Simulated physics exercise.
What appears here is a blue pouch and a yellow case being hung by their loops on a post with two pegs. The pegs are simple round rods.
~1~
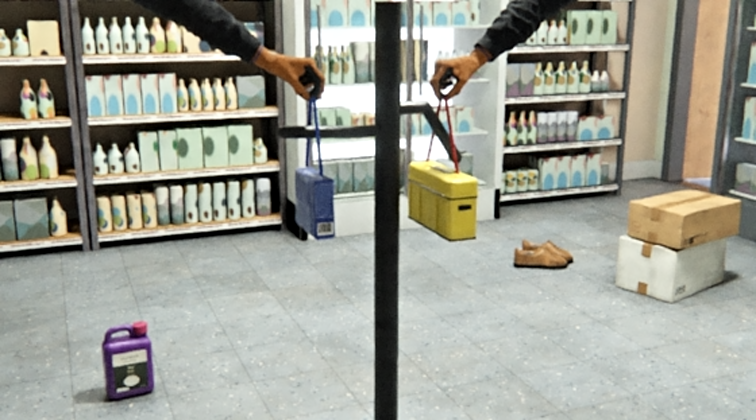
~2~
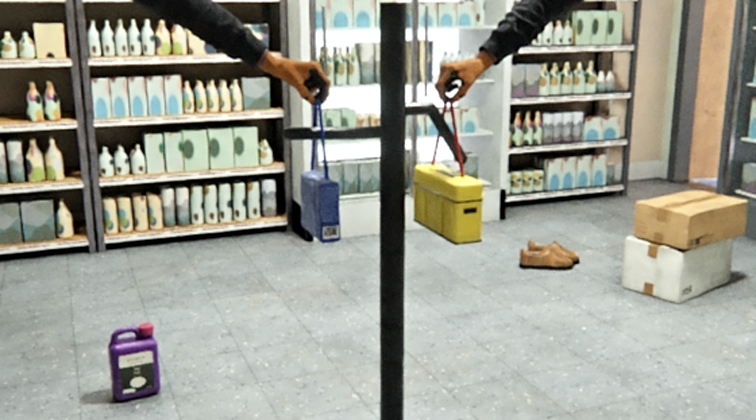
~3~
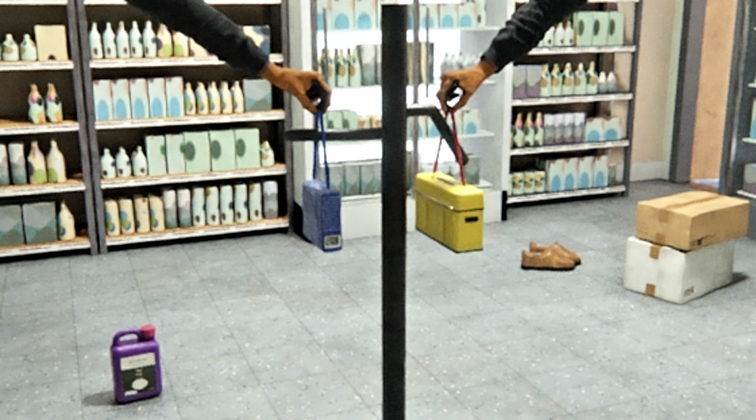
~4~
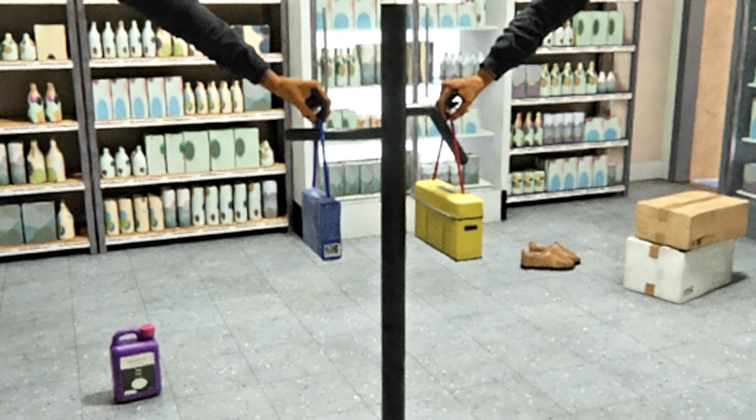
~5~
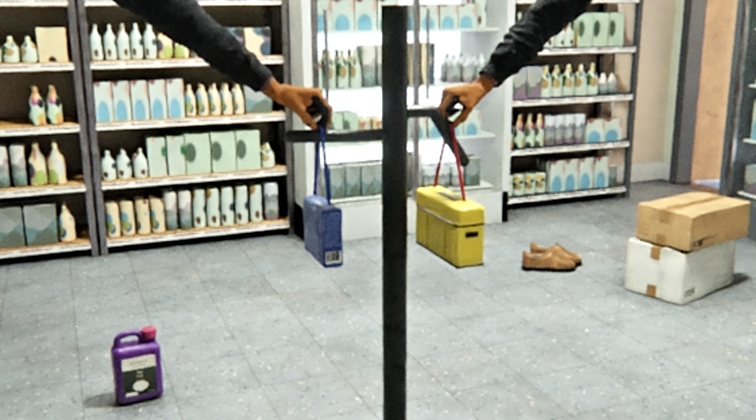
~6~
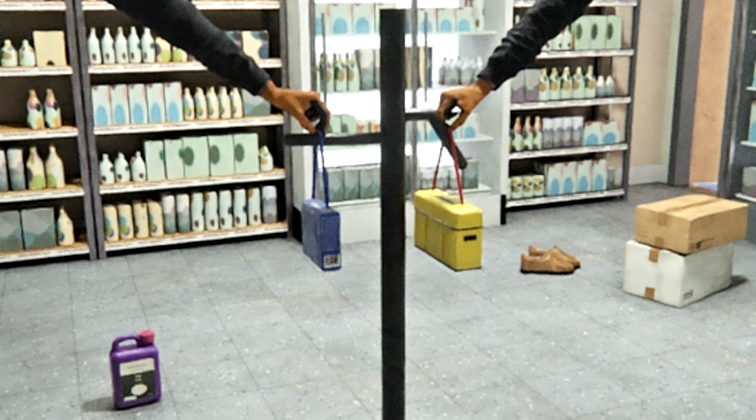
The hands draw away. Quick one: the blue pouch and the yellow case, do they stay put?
The blue pouch stays on the peg; the yellow case leaves the peg.
Then, 0.24 s later than the last view, blue pouch hanging from its loop near (321, 235); yellow case falling near (446, 286).
Then, 0.44 s later than the last view, blue pouch hanging from its loop near (322, 236); yellow case on the floor.
Then, 0.62 s later than the last view, blue pouch hanging from its loop near (324, 236); yellow case on the floor.
Finally, blue pouch hanging from its loop near (324, 236); yellow case on the floor. The blue pouch remains on its peg and the yellow case slips off its peg.
